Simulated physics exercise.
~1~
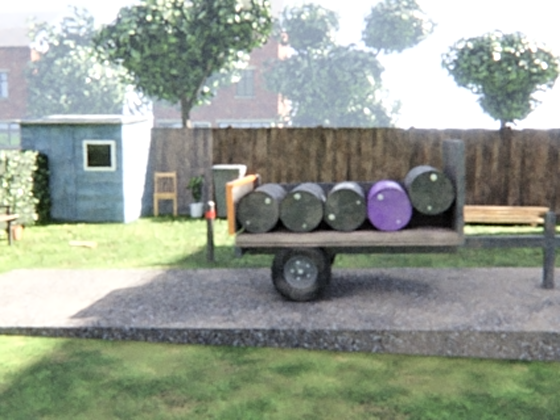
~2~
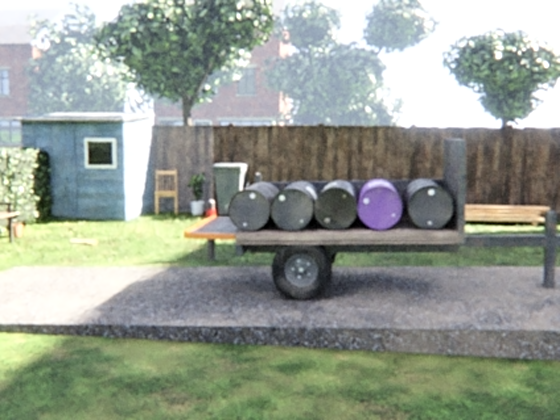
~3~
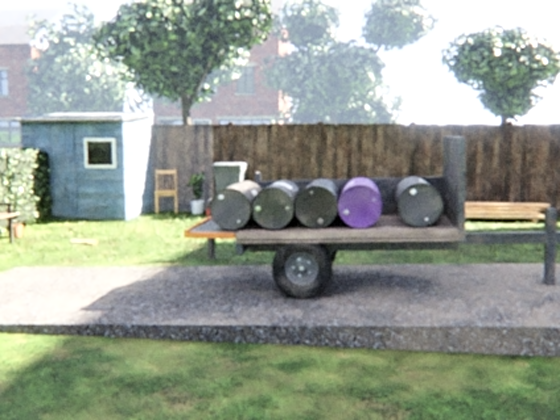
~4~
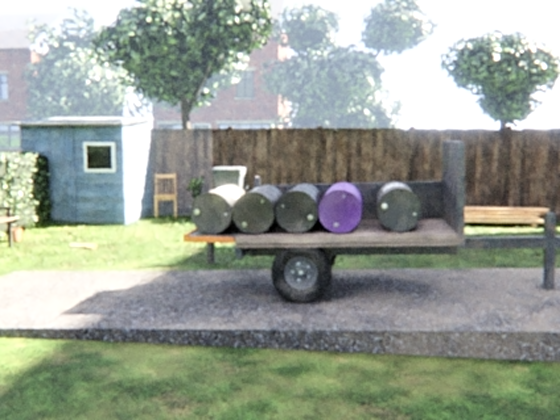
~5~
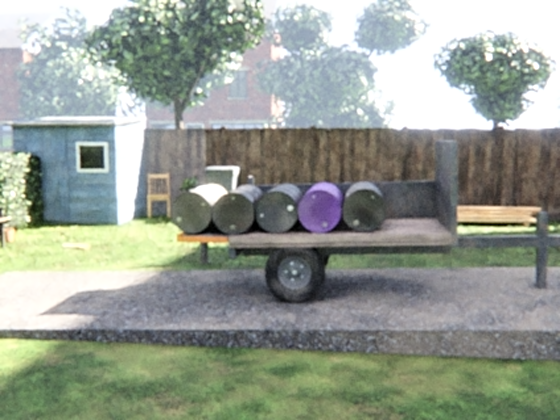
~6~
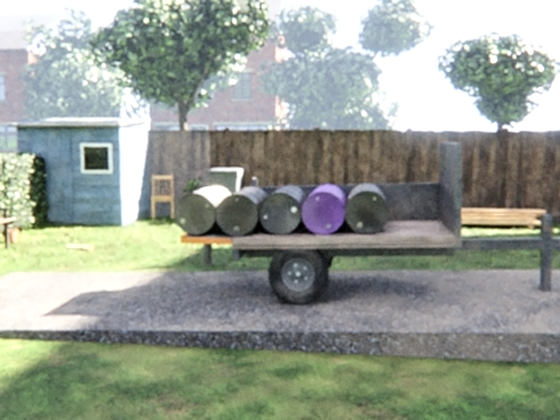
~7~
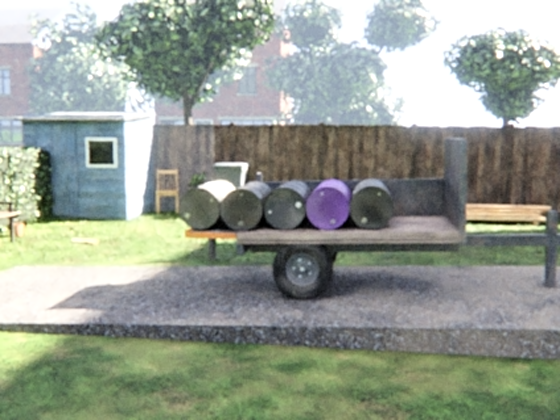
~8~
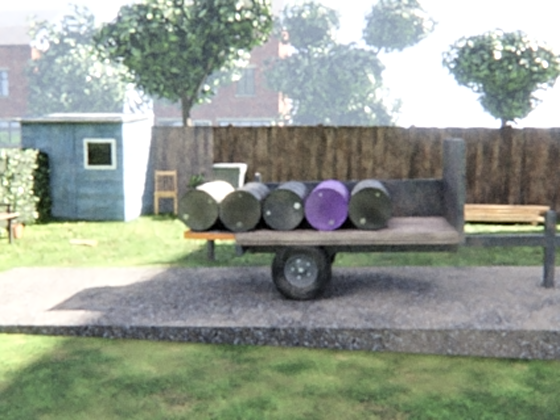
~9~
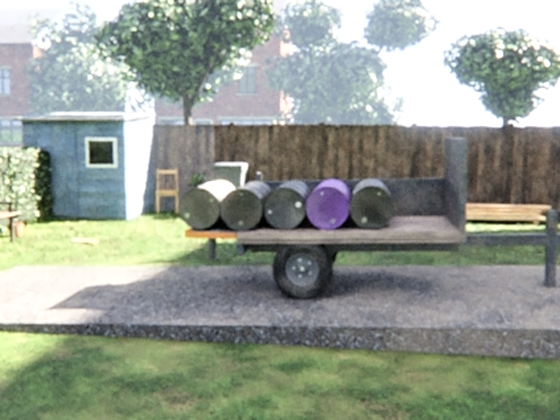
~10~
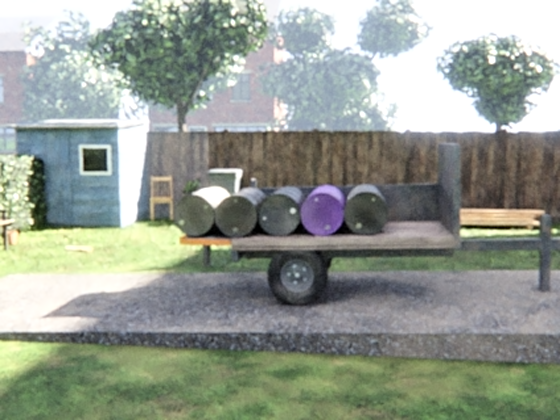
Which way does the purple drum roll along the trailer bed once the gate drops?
The purple drum rolls to the left, along with the dark drums beside it.
